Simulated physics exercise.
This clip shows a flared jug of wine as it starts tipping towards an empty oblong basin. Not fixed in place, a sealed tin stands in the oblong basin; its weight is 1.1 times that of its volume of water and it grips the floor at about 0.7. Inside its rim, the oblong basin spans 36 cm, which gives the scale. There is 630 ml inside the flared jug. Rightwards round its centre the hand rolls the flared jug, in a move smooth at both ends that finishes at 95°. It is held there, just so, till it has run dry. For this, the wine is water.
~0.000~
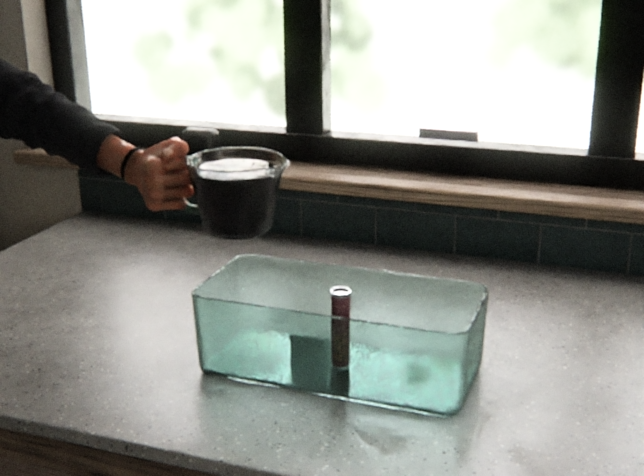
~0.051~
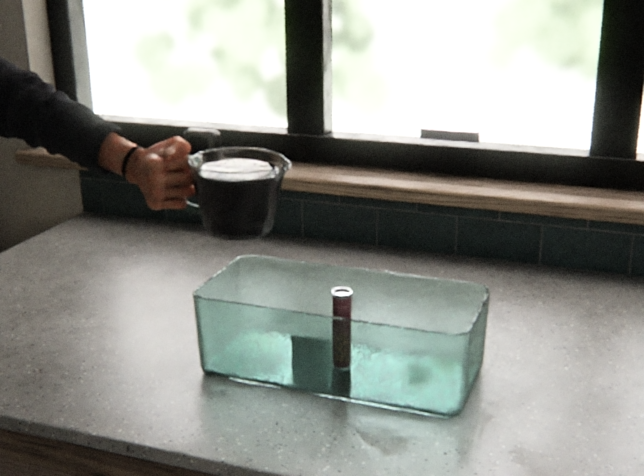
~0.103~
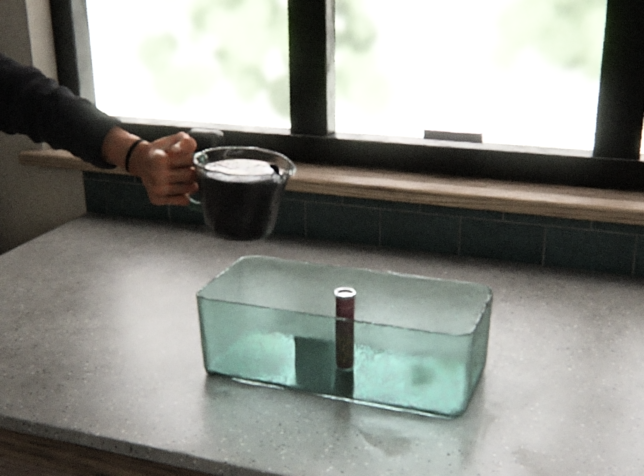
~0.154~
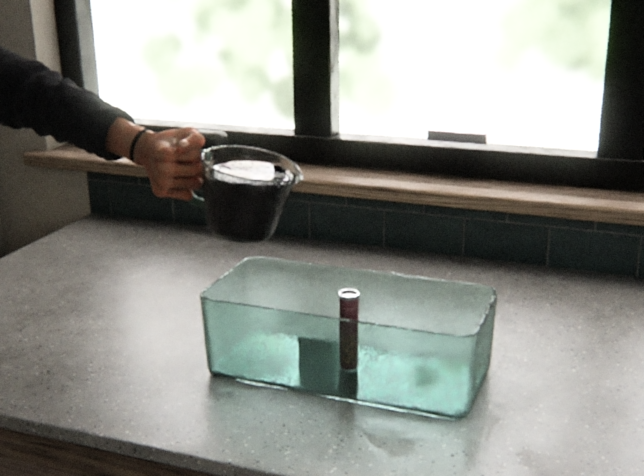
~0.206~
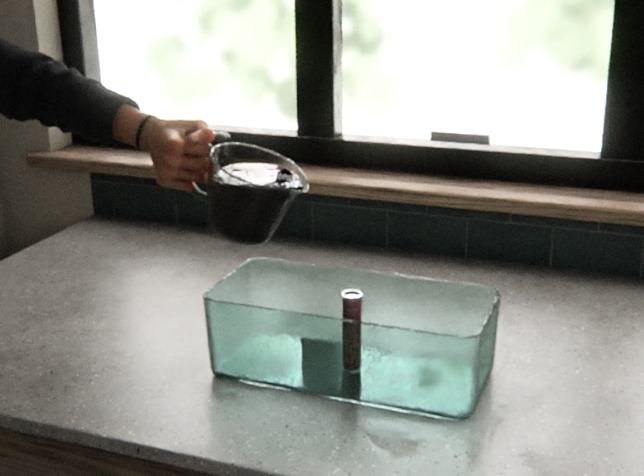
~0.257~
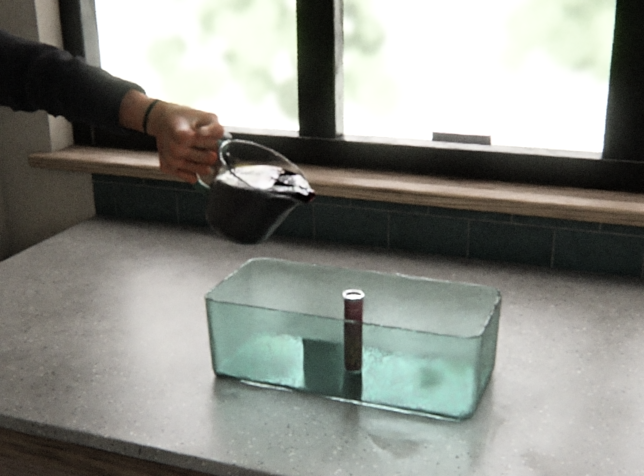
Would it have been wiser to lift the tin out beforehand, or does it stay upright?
It should have come out; it tips over.
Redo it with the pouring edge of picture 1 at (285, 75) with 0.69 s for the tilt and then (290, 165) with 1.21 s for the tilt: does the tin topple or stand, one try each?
First it tips over; then it tips over.
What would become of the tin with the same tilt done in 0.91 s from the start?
Result: Tin tipped over.
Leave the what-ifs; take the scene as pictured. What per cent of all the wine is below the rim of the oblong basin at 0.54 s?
Some 28 per cent.
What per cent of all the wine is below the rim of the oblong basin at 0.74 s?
Near 84 per cent of the total.
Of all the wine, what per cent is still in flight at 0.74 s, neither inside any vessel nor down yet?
Some 8 % is up in the air.
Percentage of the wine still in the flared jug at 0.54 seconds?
Some 46 % of it is still there.
By 0.54 s the tilt is 84° and 45 per cent is still to pour; the tin stands where it began.
By 0.74 s the tilt is 95° and 9 per cent is still to pour; the tin leans 27°.
By 0.96 s the tilt is 95° and 1 per cent is still to pour; the tin lies on its side.
By 1.19 s the tilt is 95° and 0 per cent is still to pour; the tin lies on its side.
At rest the tin lies on its side.
